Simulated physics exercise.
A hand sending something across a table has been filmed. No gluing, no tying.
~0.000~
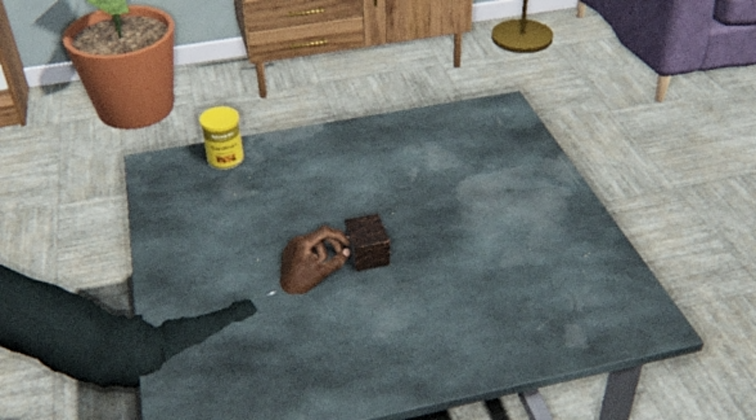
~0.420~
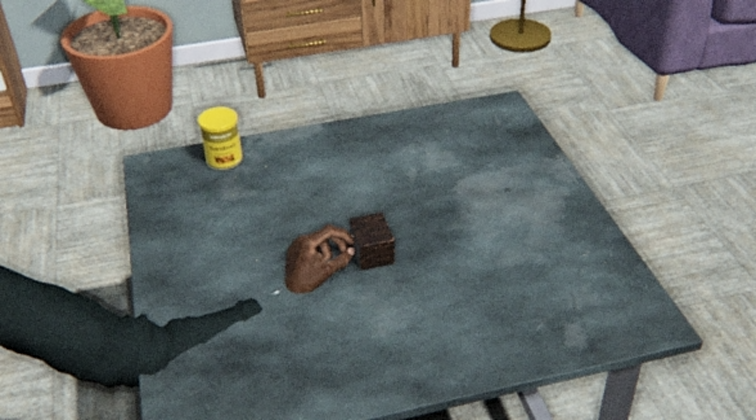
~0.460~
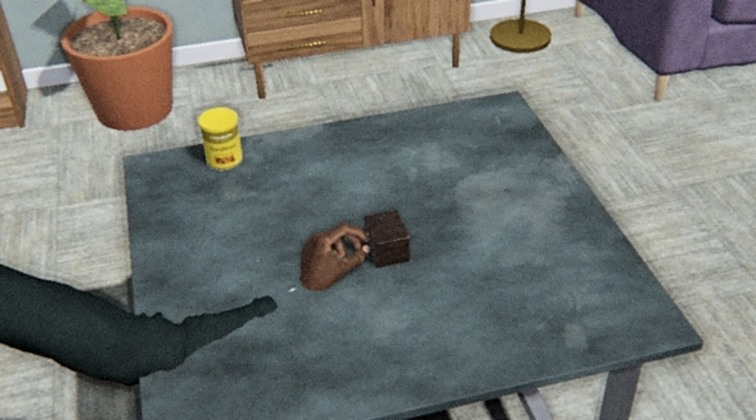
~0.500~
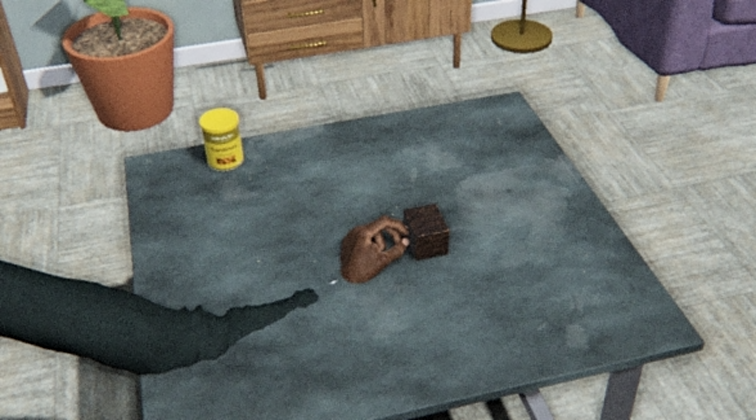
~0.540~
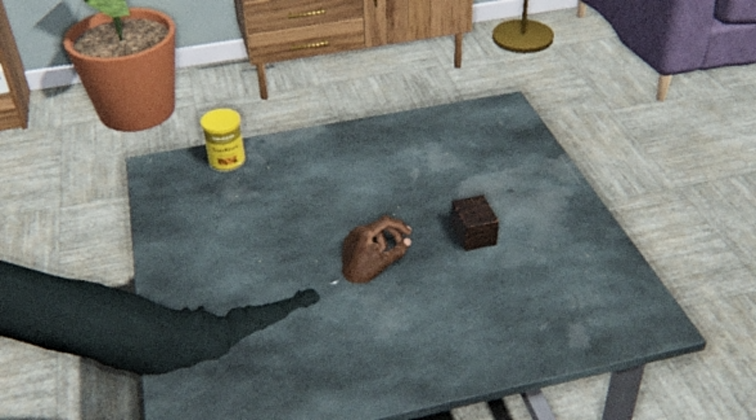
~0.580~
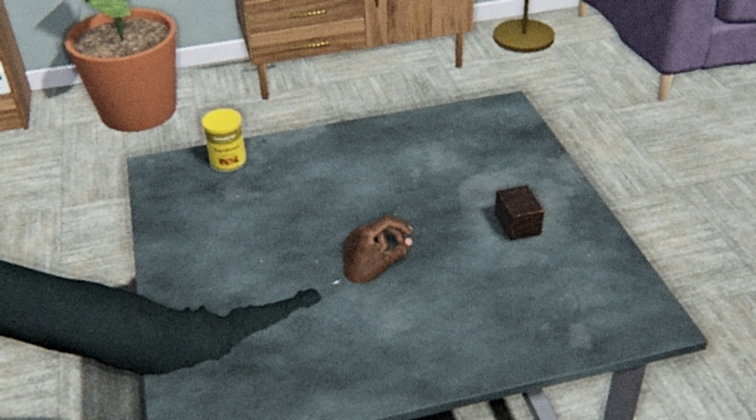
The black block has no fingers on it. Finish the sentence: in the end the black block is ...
Off the table.
After 0.88 s, black block now off the table.
After 1.08 s, things are still on the move.
In the end (1.3 s), off the table, black block.
